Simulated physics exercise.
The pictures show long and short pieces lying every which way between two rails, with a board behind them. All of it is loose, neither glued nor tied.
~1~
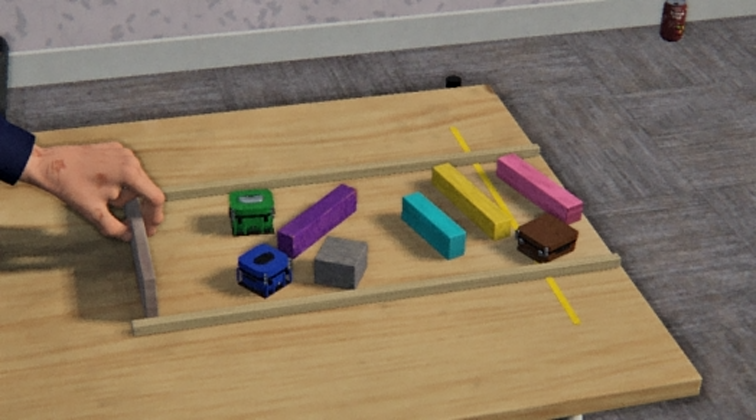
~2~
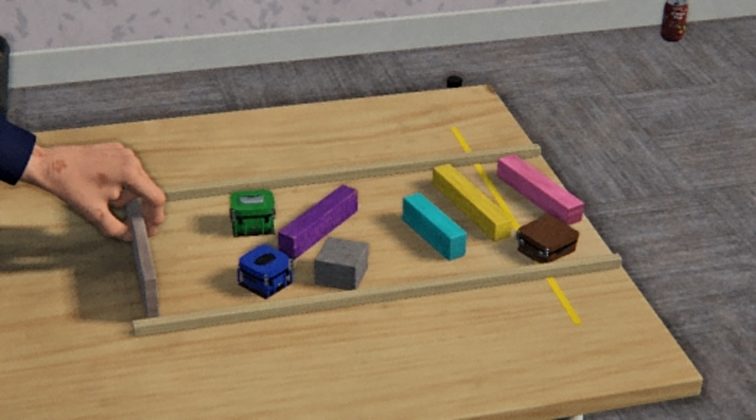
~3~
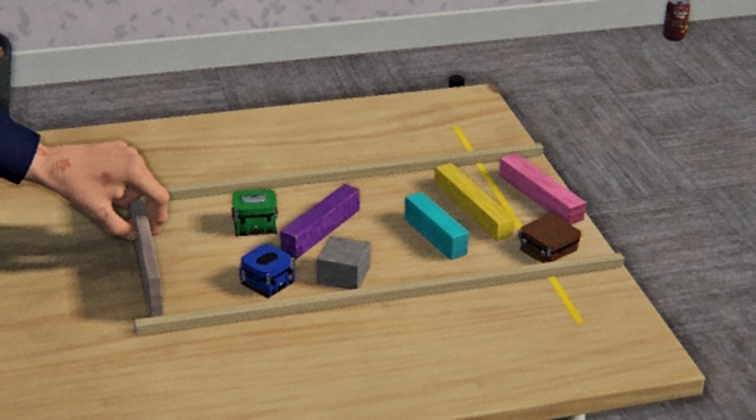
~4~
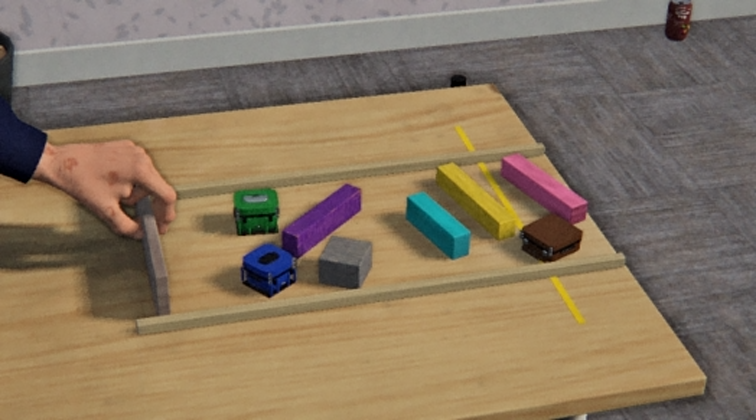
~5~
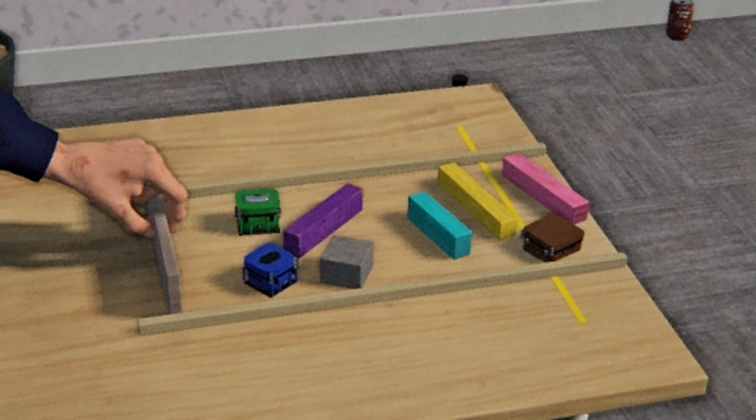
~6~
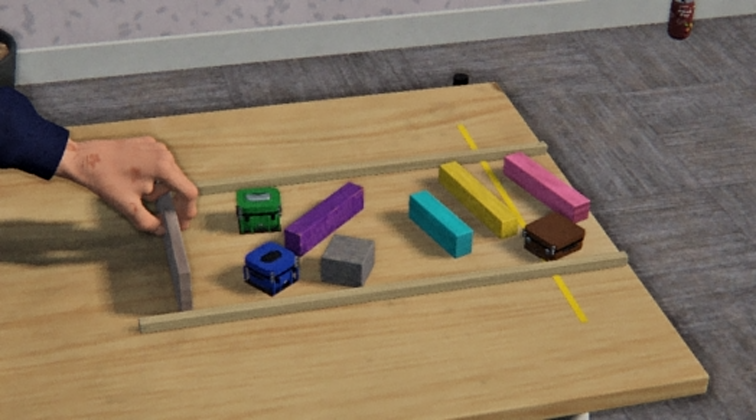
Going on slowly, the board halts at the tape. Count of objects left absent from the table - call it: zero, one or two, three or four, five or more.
My call is three or four.
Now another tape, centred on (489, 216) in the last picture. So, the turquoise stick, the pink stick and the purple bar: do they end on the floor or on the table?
This time the turquoise stick does not drop; after it, the pink stick drops; finally, the purple bar does not drop.
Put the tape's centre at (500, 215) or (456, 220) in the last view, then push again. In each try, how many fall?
The first try gives 2 and the second gives 0.
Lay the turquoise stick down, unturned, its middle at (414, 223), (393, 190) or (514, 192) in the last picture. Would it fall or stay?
In turn: Topples off, stays put, topples off.
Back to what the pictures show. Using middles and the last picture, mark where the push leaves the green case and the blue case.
About (520, 175), and the other about (558, 238).
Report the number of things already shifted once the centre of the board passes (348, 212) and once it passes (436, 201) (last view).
The count is 4 at the first point and 7 at the second.
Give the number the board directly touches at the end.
3 are in contact with it.
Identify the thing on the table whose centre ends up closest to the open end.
Looking at the middles, it's the grey block.
Soon after, none off yet; pink stick at rest near (545, 187); brown case at rest near (554, 239); yellow bar at rest near (477, 199).
Then, none off yet; pink stick at rest near (545, 187); brown case at rest near (556, 239); yellow bar moved a little near (491, 196).
At rest, the number that fall off is three or four; fallen, turquoise stick, yellow bar, brown case and pink stick.
